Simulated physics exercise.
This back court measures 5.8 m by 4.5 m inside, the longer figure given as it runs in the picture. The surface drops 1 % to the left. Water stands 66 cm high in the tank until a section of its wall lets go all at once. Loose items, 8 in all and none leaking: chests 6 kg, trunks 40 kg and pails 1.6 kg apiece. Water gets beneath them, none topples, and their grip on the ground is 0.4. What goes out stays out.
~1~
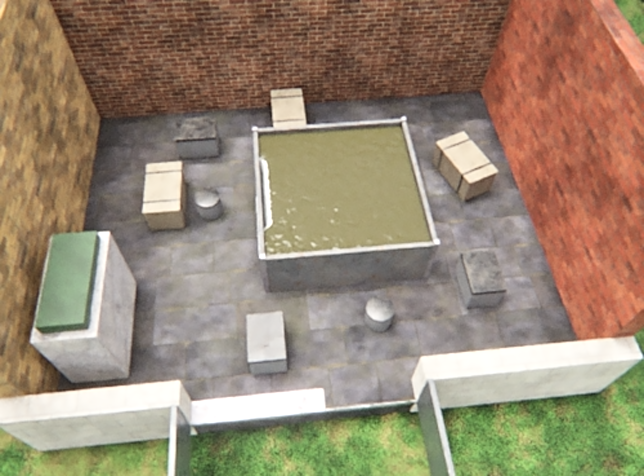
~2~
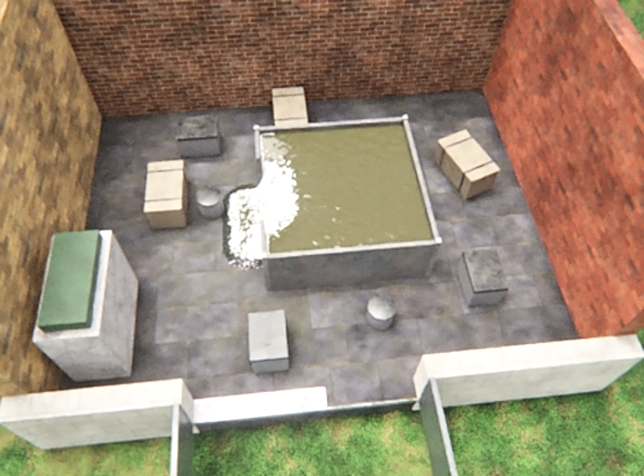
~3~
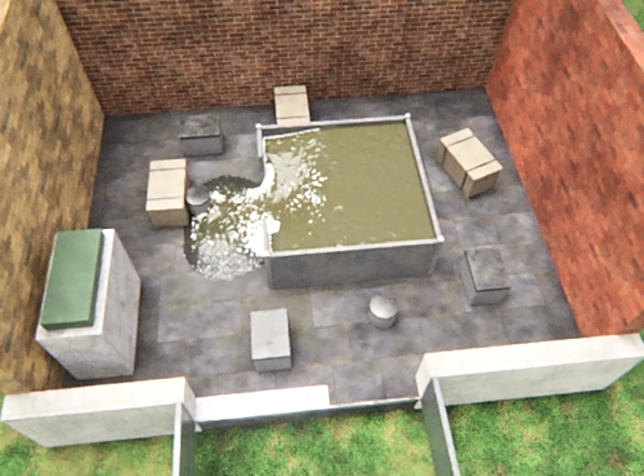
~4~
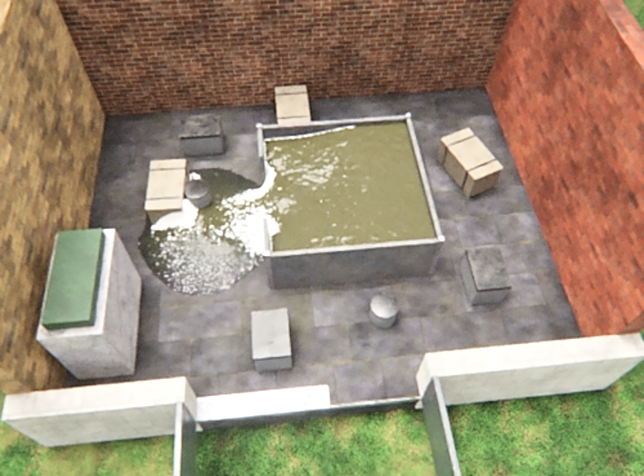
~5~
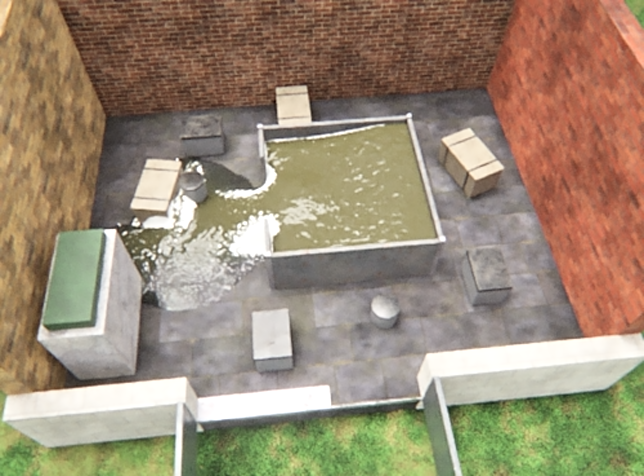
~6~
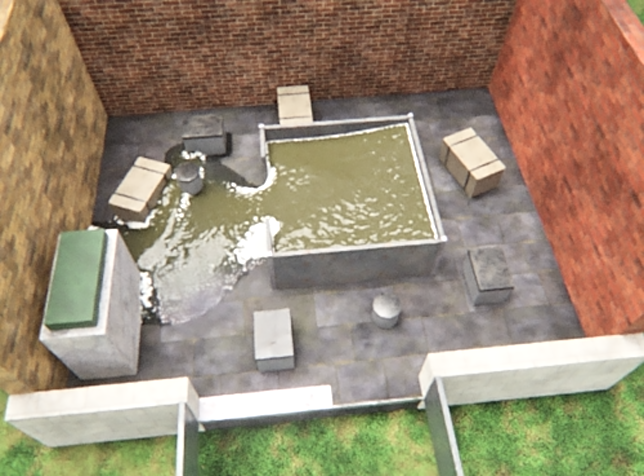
A raised square tank of murky olive water stands in a grey-paved court between brick walls, seen from high above the low white front wall. Pale wooden crates, grey boxes and small round pails surround it, with a green-topped white block at left. Water bursts through the tank's left side in white foam and spreads leftward, shifting the nearby pail and then pushing and turning the left crate toward the wall.
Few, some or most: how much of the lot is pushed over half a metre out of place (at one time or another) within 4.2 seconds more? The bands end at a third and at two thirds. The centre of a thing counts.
That comes to two thirds or more.
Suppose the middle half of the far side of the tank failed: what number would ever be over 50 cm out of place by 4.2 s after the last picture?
In that case 6 of them.
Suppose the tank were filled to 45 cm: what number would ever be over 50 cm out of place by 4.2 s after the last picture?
In that case 5 of them.
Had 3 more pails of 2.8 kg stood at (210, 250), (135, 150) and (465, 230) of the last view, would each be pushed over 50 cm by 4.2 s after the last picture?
In turn: Over, past it, less.
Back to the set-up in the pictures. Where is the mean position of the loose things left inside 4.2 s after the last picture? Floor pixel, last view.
At about (424, 186).
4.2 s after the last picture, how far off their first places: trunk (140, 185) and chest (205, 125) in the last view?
In turn: 250 cm, 250 cm.
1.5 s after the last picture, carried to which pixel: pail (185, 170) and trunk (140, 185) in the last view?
Near (165, 93) and (116, 109).
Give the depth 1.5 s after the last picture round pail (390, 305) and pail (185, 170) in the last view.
Roughly 0 and 25 cm.
Then, 0.4 s after the last picture 2 of 8 are over 50 cm from their spots; 1 afloat.
Then, 1.5 s after the last picture 2 of 8 are over 50 cm from their spots; 2 afloat.
Then, 2.8 s after the last picture 5 of 8 are over 50 cm from their spots; 3 afloat.
Then, 4.2 s after the last picture 6 of 8 are over 50 cm from their spots, and 6 have been at some point; 4 afloat.
